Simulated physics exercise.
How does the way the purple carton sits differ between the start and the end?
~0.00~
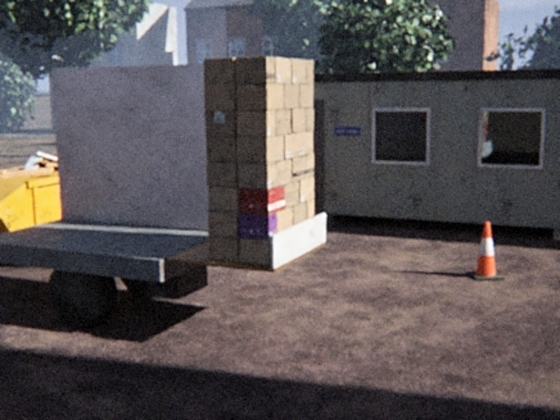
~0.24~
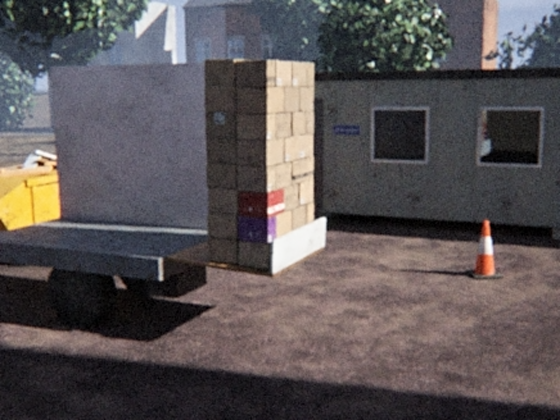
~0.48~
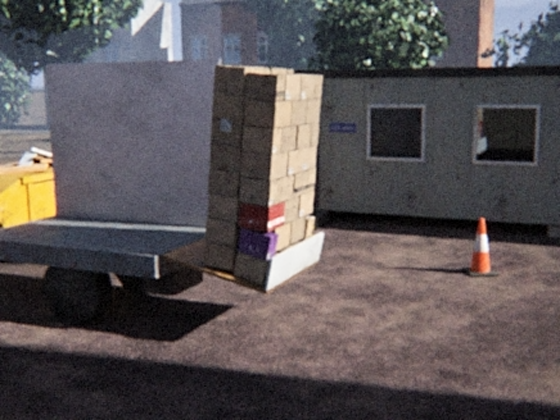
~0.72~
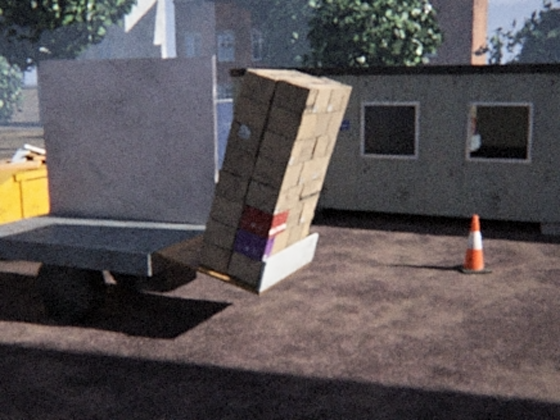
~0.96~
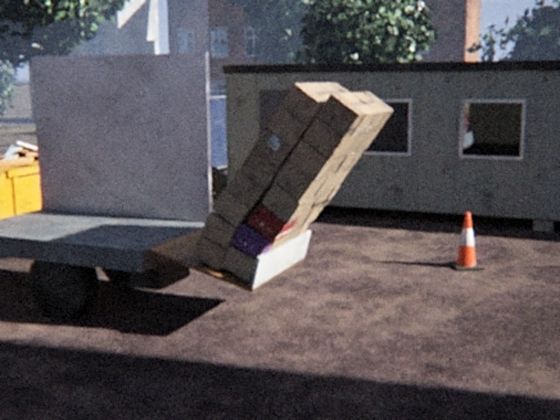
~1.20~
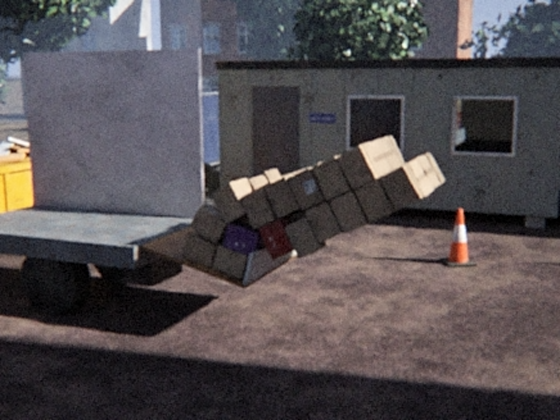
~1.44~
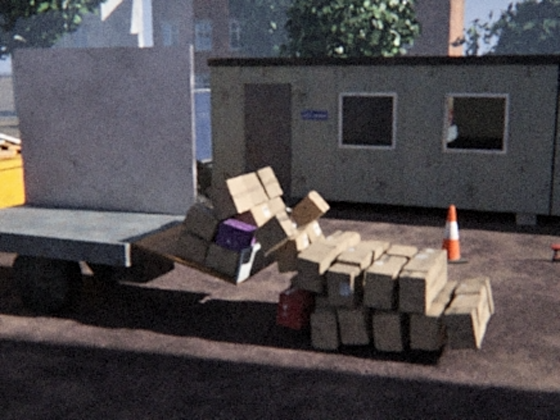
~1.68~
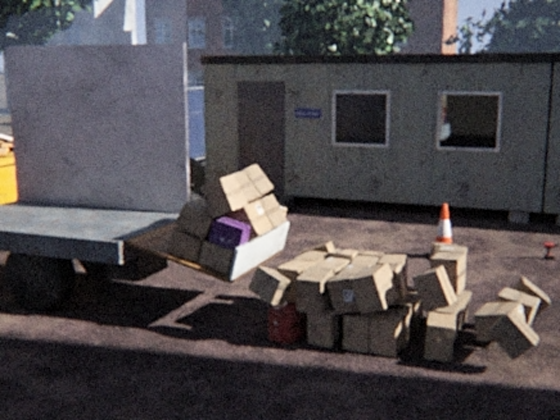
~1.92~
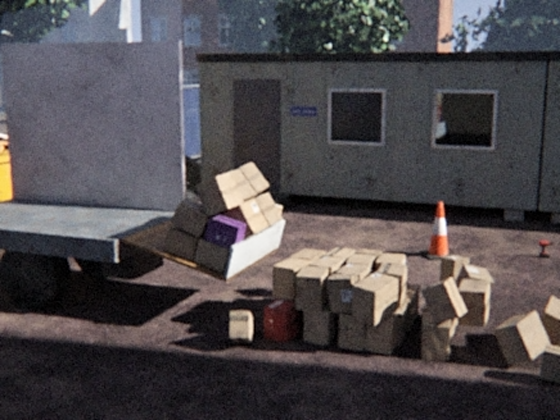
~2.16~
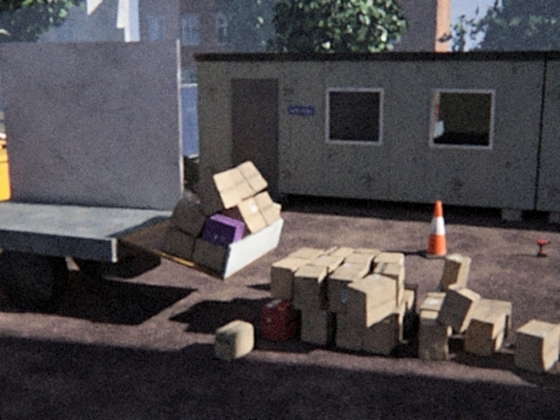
At the start the purple carton sits upright in the stack. By the end it is leaning, still on the sloping platform.
